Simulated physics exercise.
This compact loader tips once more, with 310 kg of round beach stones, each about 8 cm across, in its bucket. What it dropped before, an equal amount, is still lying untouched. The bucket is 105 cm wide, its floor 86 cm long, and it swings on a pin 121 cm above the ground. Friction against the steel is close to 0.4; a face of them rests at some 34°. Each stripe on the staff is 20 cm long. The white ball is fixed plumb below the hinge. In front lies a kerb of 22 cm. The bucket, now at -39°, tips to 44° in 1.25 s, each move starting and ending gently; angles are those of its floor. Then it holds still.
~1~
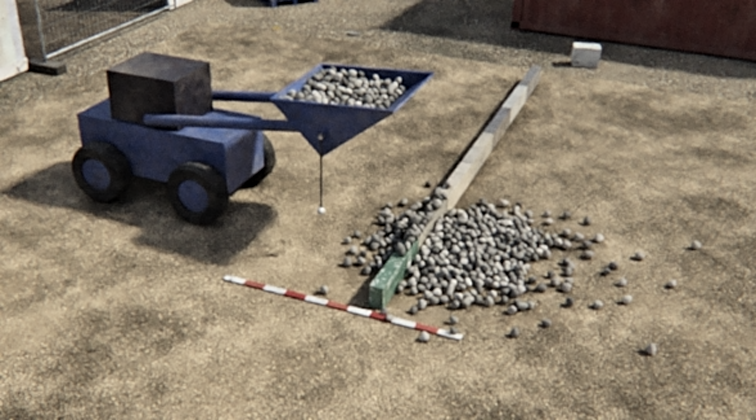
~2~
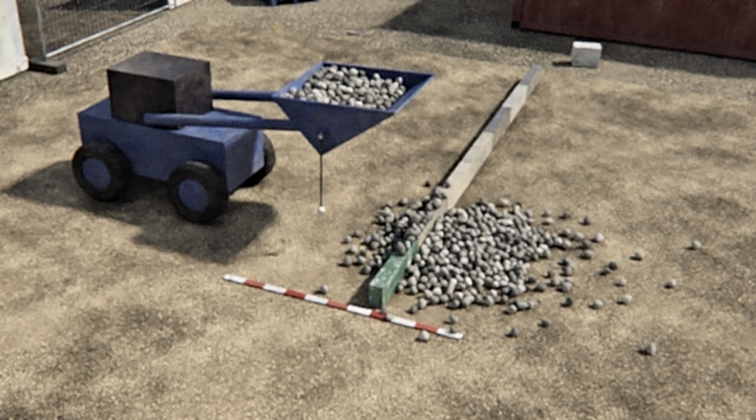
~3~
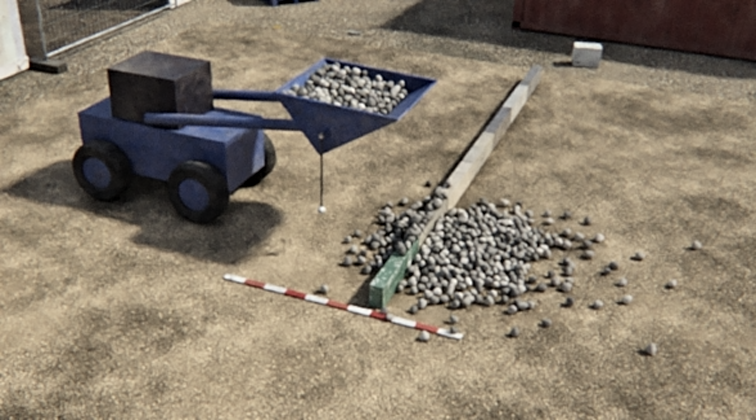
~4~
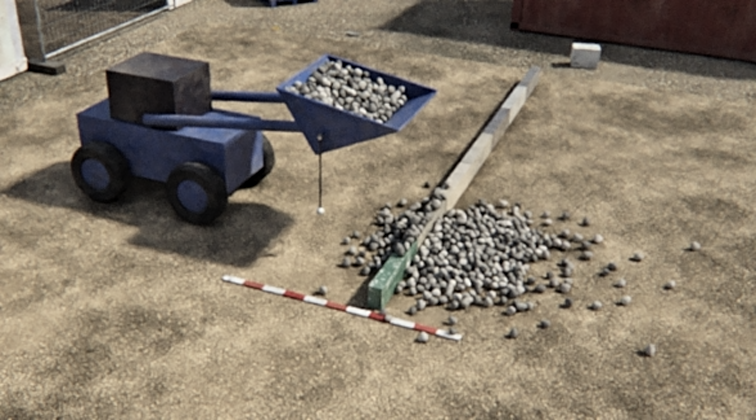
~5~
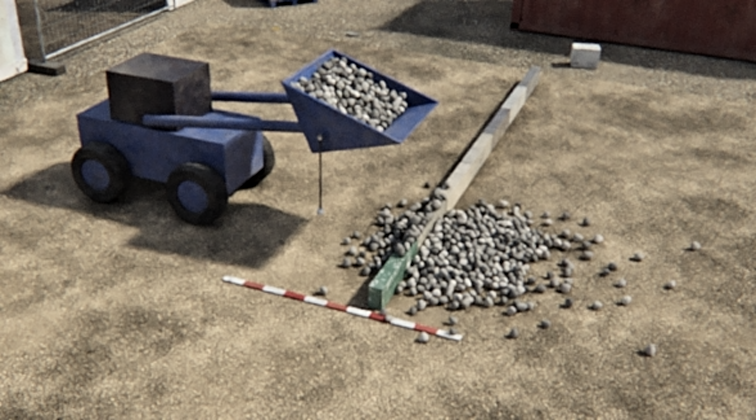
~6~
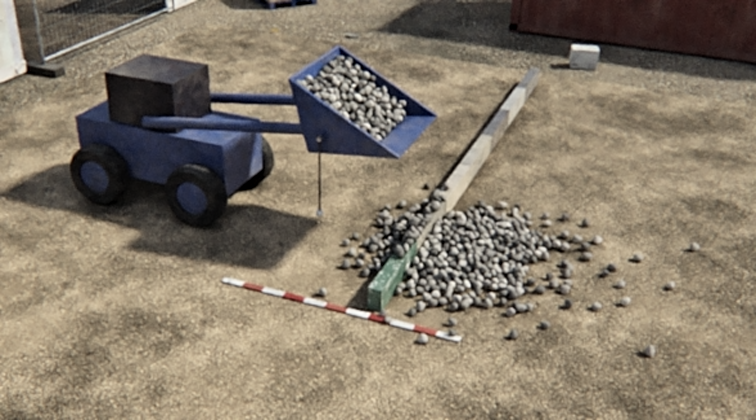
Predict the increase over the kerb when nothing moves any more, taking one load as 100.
About 42 per cent.
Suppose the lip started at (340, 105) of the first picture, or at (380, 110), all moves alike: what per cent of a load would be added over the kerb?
About 0 and 20 per cent.
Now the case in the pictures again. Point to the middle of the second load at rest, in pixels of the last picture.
Near (410, 234).
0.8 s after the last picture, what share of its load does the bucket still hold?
About 35 per cent.
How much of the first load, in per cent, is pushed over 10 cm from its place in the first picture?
Roughly 15 per cent of them.
Then, 0.4 s after the last picture the floor is at 31°; in per cent of one load, 99 in the bucket, 19 on this side of the kerb, 82 over the kerb; the foremost stones are at (639, 286).
Then, 0.8 s after the last picture the floor is at 44°; in per cent of one load, 34 in the bucket, 76 on this side of the kerb, 89 over the kerb; the foremost stones are at (639, 286).
Then, 1.2 s after the last picture the floor is at 44°; in per cent of one load, 0 in the bucket, 85 on this side of the kerb, 115 over the kerb; the foremost stones are at (639, 286).
Then, 3.7 s after the last picture the floor is at 44°; in per cent of one load, 0 in the bucket, 77 on this side of the kerb, 123 over the kerb; the foremost stones are at (639, 286). Net gain over the kerb, 42.
